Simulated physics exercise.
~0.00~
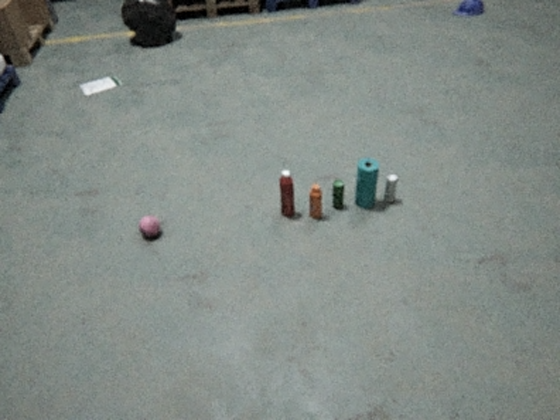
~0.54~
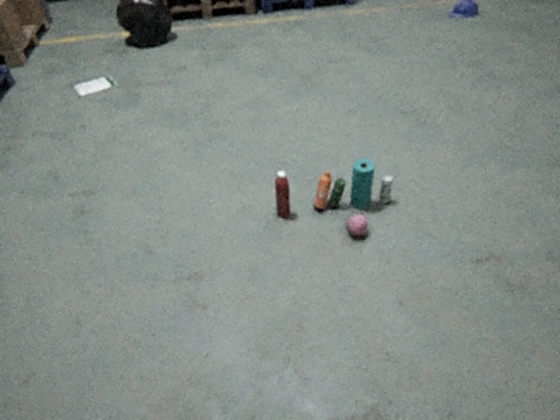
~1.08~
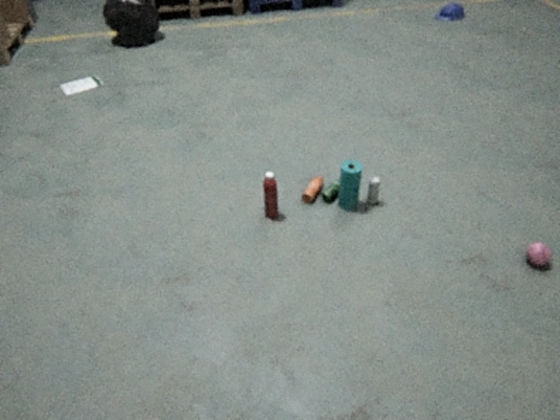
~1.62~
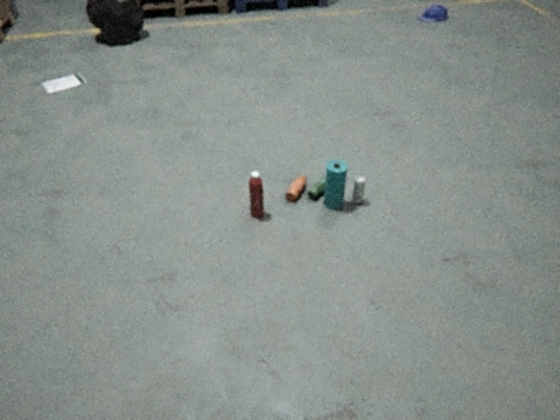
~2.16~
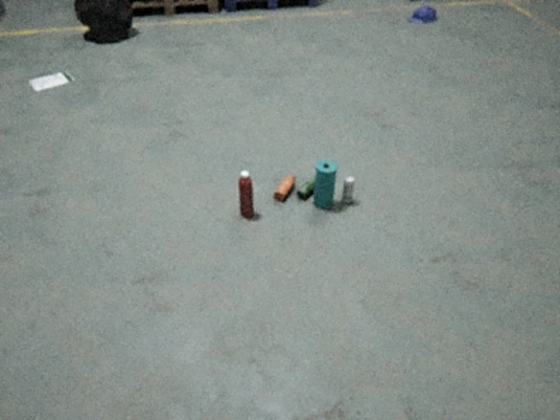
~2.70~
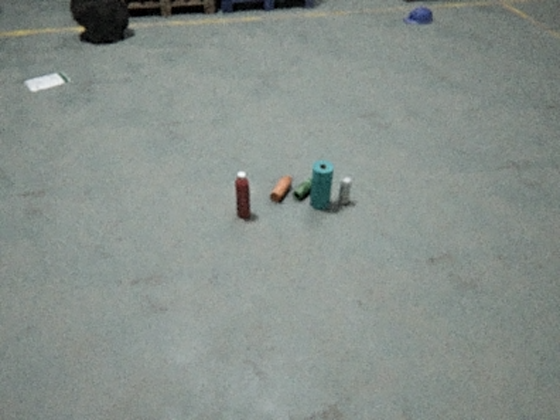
A pink ball rolled from left to right across a grey floor into a small group of upright bottles and cans, toppling the orange bottle and green can before leaving view, while the red bottle, turquoise roll and white can stayed standing.
